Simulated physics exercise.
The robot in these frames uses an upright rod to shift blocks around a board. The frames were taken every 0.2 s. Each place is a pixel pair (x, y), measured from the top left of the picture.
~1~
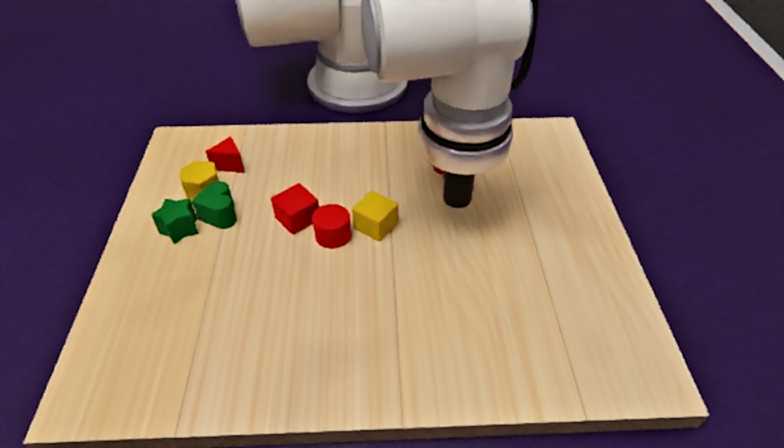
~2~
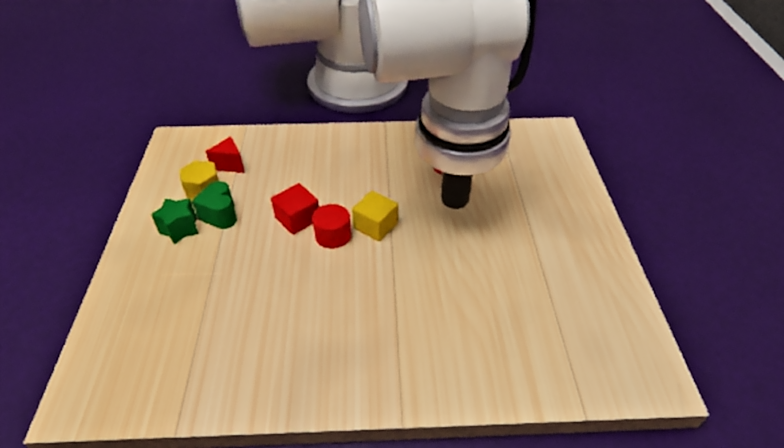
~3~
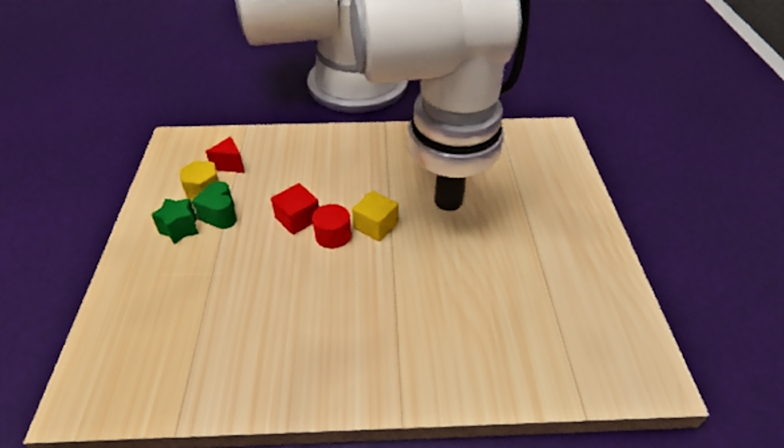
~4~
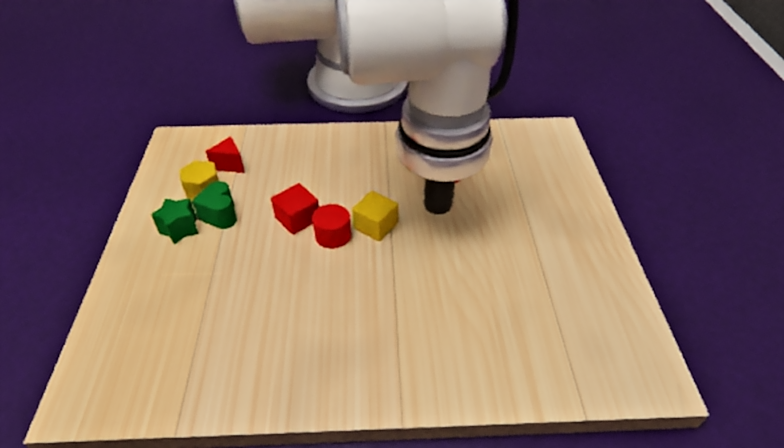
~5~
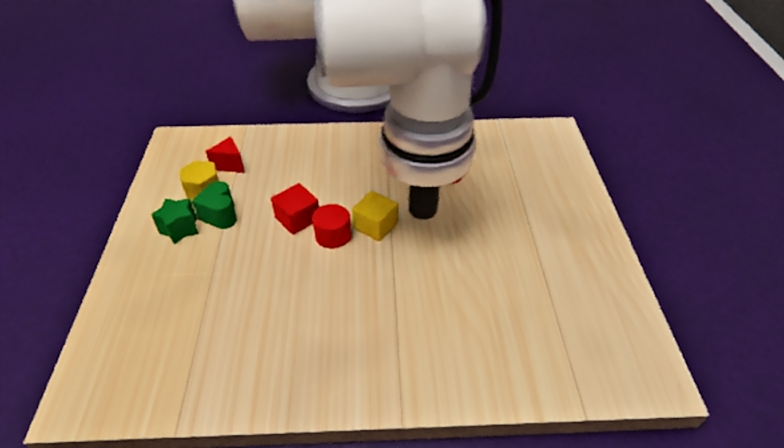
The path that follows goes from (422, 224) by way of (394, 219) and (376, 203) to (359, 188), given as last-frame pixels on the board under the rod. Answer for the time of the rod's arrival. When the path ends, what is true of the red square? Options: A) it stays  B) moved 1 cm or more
I choose A.
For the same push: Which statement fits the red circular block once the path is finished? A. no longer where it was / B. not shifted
My pick is A.
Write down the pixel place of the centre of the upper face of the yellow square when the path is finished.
So, by the moment the path ends, you'll find the top centre of the yellow square at (346, 195).
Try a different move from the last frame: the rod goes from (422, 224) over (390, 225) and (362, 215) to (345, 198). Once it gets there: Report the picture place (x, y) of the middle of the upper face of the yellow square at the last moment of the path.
I predict (318, 192).
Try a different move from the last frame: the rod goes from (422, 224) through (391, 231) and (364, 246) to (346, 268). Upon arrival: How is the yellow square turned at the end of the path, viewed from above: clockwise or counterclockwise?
From above, the turn goes clockwise.
What follows on the original path. One third of the way, rod at (393, 205); red circular block at (321, 218); yellow square at (357, 203).
Two thirds of the way, rod at (375, 189); red circular block at (319, 220); yellow square at (348, 196), turned 55° anticlockwise.
At the end, rod at (358, 174); red square in place; red circular block at (319, 220); yellow square at (346, 195), turned 65° anticlockwise.
